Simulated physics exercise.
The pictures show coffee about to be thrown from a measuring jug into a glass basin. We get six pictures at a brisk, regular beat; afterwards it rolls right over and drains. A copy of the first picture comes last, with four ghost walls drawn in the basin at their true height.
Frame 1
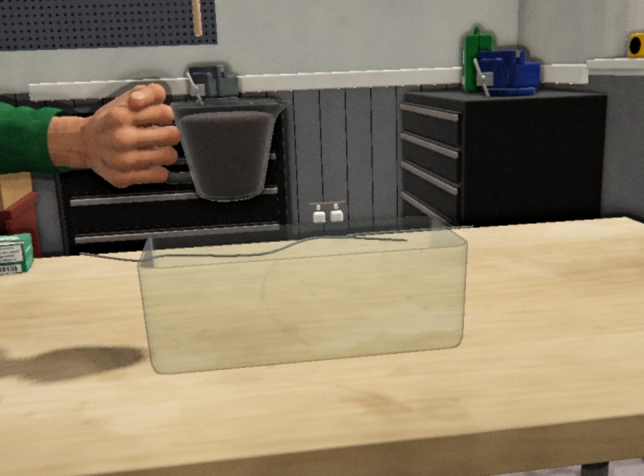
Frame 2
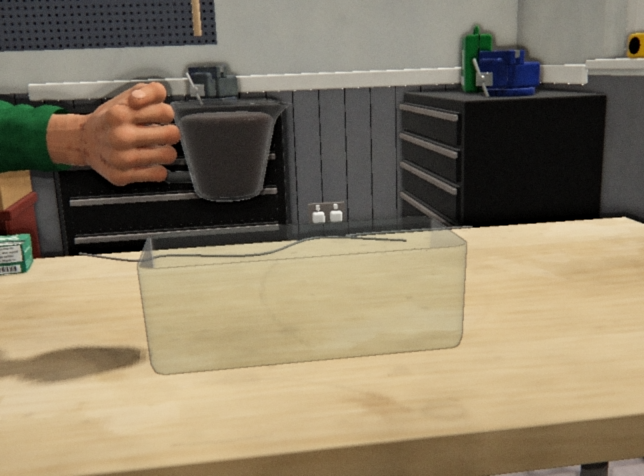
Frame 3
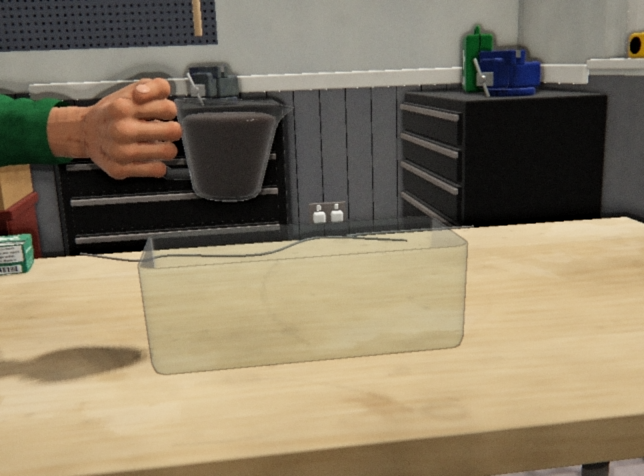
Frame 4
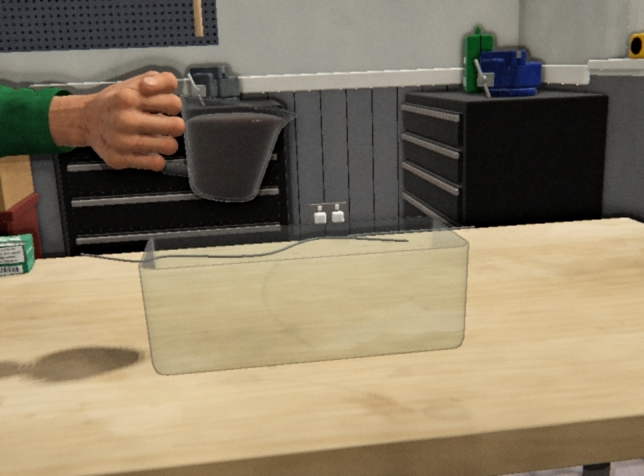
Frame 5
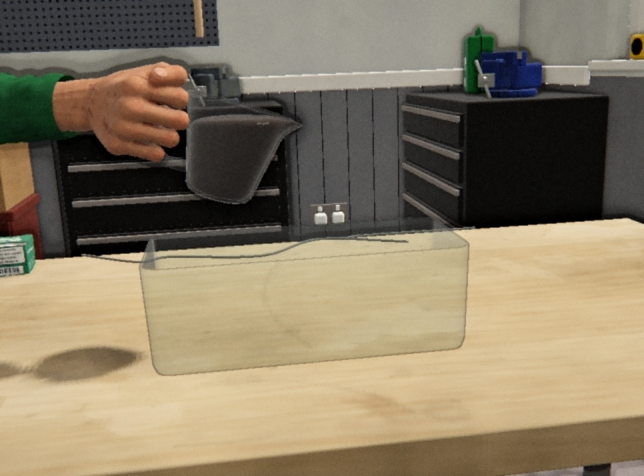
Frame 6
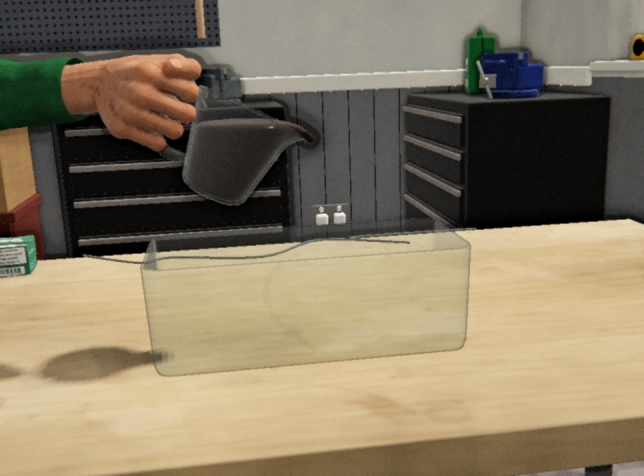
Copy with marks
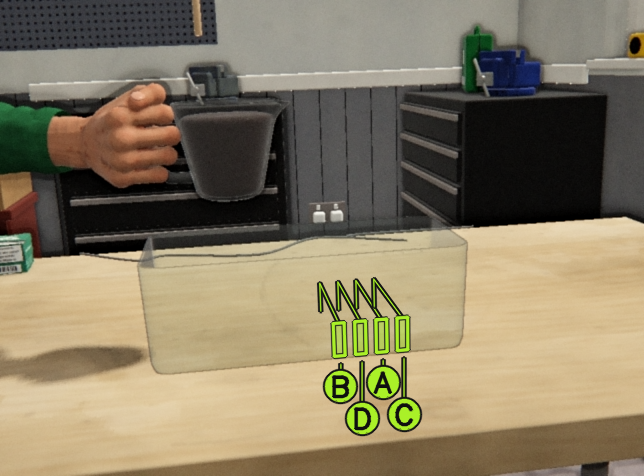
At first, a hand in a green sleeve holds a jug of dark liquid upright above the left part of a clear, empty basin on a wooden table. The hand then tilts the jug gradually to the right, and dark liquid reaches just over its lip.
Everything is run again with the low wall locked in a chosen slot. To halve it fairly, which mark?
Go for D.
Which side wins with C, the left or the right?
The left one.
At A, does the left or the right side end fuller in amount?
The left side.
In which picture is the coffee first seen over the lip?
In picture 6.
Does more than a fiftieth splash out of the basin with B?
No.
On the marked copy, A at (383, 360); B at (340, 364); C at (404, 358); D at (362, 362).
For position A, about 85 % ends left of the wall and 14 % right of it.
For position B, about 20 % ends left of the wall and 79 % right of it.
For position C, about 92 % ends left of the wall and 7 % right of it.
For position D, about 49 % ends left of the wall and 51 % right of it.
